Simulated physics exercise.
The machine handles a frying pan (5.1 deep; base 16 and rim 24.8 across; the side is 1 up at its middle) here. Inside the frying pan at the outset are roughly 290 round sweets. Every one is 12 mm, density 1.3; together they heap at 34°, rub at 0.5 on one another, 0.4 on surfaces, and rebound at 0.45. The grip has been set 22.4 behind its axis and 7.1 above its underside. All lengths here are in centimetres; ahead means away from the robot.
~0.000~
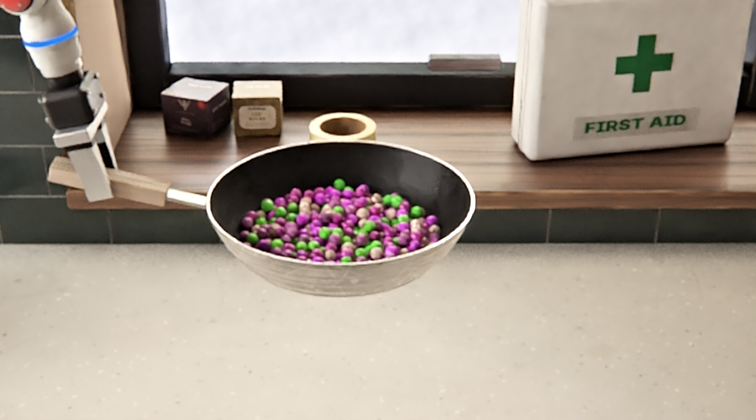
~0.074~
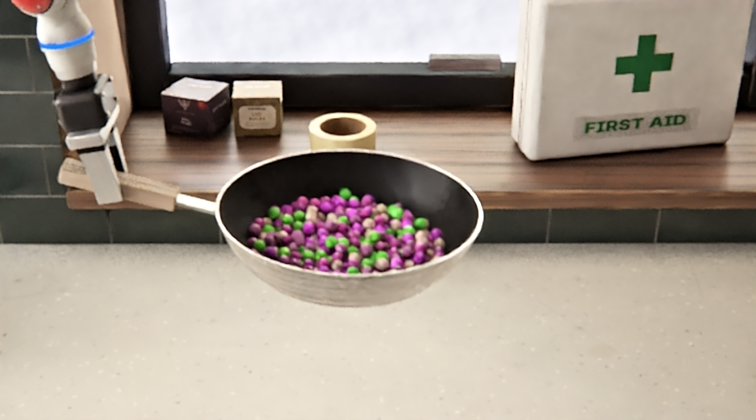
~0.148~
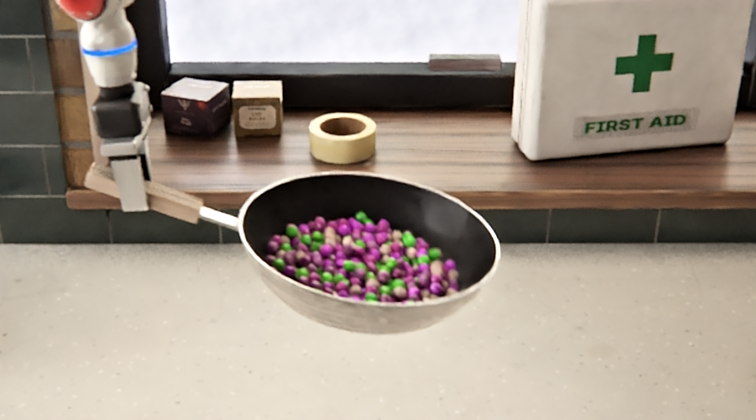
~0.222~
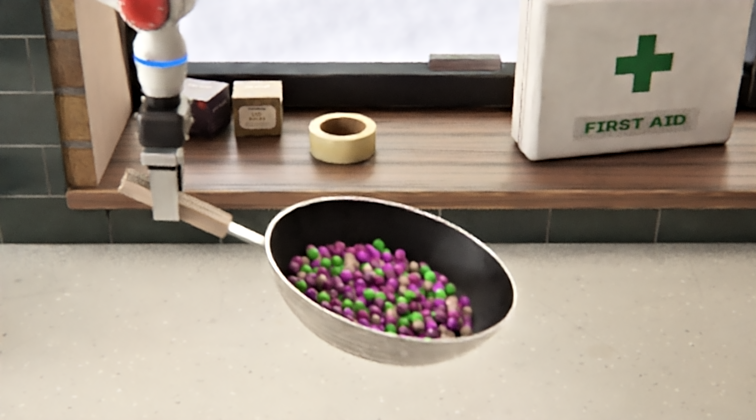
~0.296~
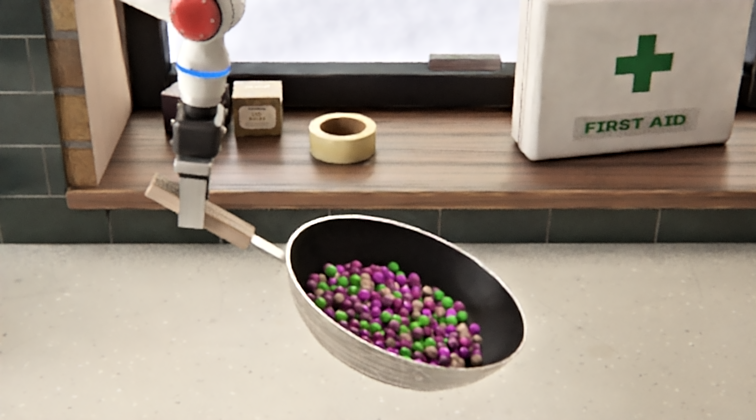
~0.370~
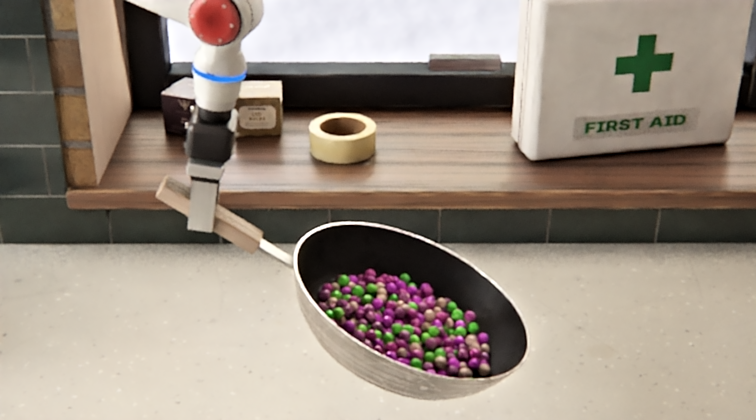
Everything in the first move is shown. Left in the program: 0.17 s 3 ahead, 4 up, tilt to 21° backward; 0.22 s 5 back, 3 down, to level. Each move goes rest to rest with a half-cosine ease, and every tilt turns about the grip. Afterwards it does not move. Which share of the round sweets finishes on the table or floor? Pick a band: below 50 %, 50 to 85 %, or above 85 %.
Above 85 %.
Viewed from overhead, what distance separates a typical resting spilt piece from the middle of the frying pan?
Estimate: Near 32 cm.
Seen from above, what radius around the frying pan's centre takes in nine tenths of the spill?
That distance is around 65 cm.
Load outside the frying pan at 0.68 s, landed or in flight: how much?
Reading at that time: Approx. 95 %.
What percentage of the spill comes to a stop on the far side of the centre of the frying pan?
Around 100 per cent.
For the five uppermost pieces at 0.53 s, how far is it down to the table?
About 40 cm.
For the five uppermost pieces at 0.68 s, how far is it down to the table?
Around 61 cm, I reckon.
By 0.53 s, tilted 20° backward, highest piece 41 above the table; 287 in the frying pan.
By 0.68 s, tilted 6° backward, highest piece 62 above the table; 18 in the frying pan, 269 in flight or on a rim.
By 0.96 s, level, highest piece 42 above the table; 158 on the table or floor, 2 in the frying pan, 127 in flight or on a rim.
By 2.01 s, level, highest piece 22 above the table; 280 on the table or floor, 7 in the frying pan.
Final count, 280 on the table or floor, 7 in the frying pan. That is 98 % on the table or floor.
